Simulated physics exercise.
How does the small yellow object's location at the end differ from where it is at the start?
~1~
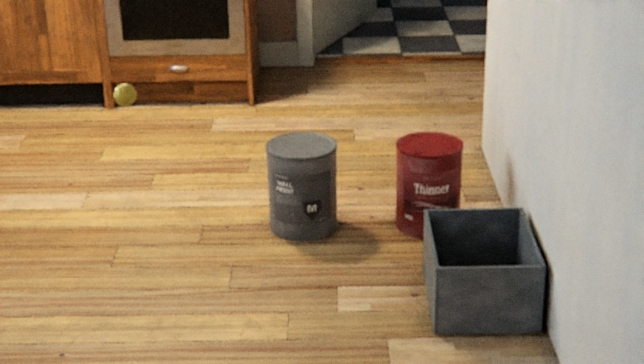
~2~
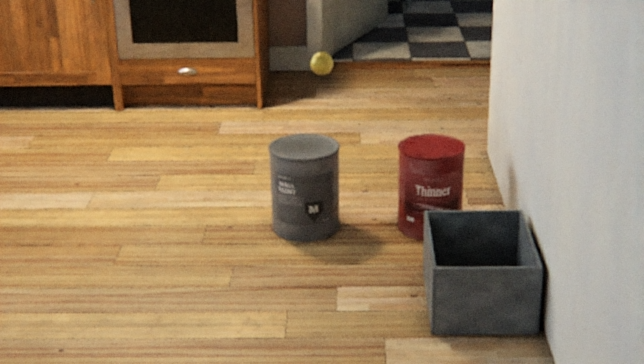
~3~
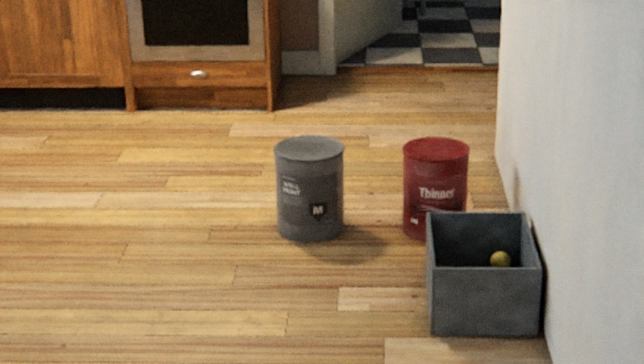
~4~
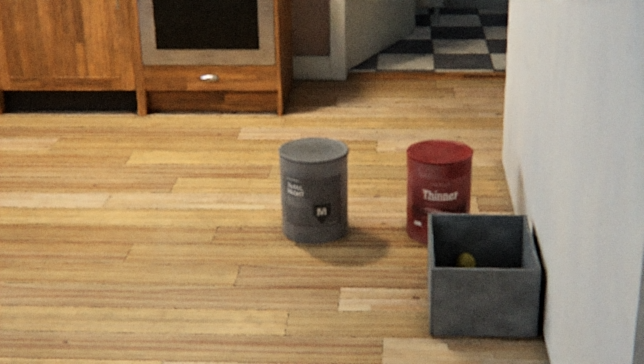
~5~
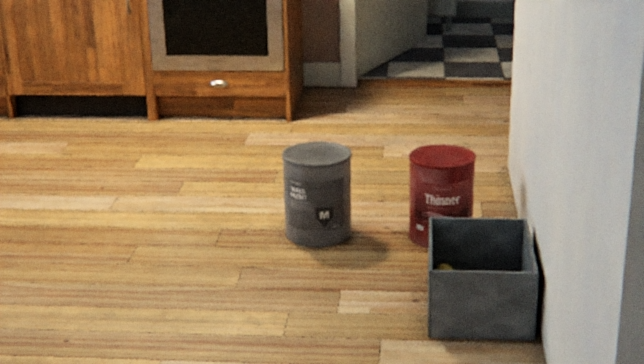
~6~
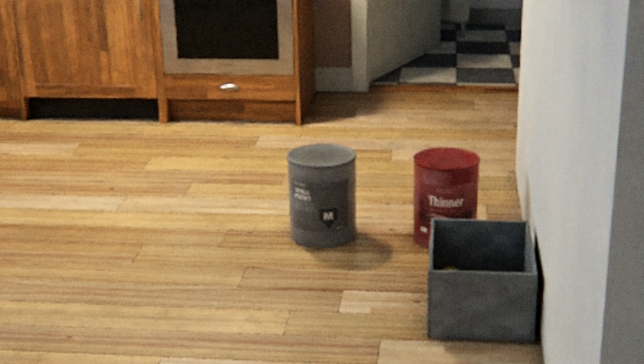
At the start it is at the upper left, in front of the wooden cabinets, and at the end it is low inside the open dark gray box at the lower right.
In this clip, a small yellow object flies rightward past wooden cabinets and drops into an open dark gray box beside a gray pail and a red pail, then shifts left and settles low inside the box as the view drifts slightly sideways.
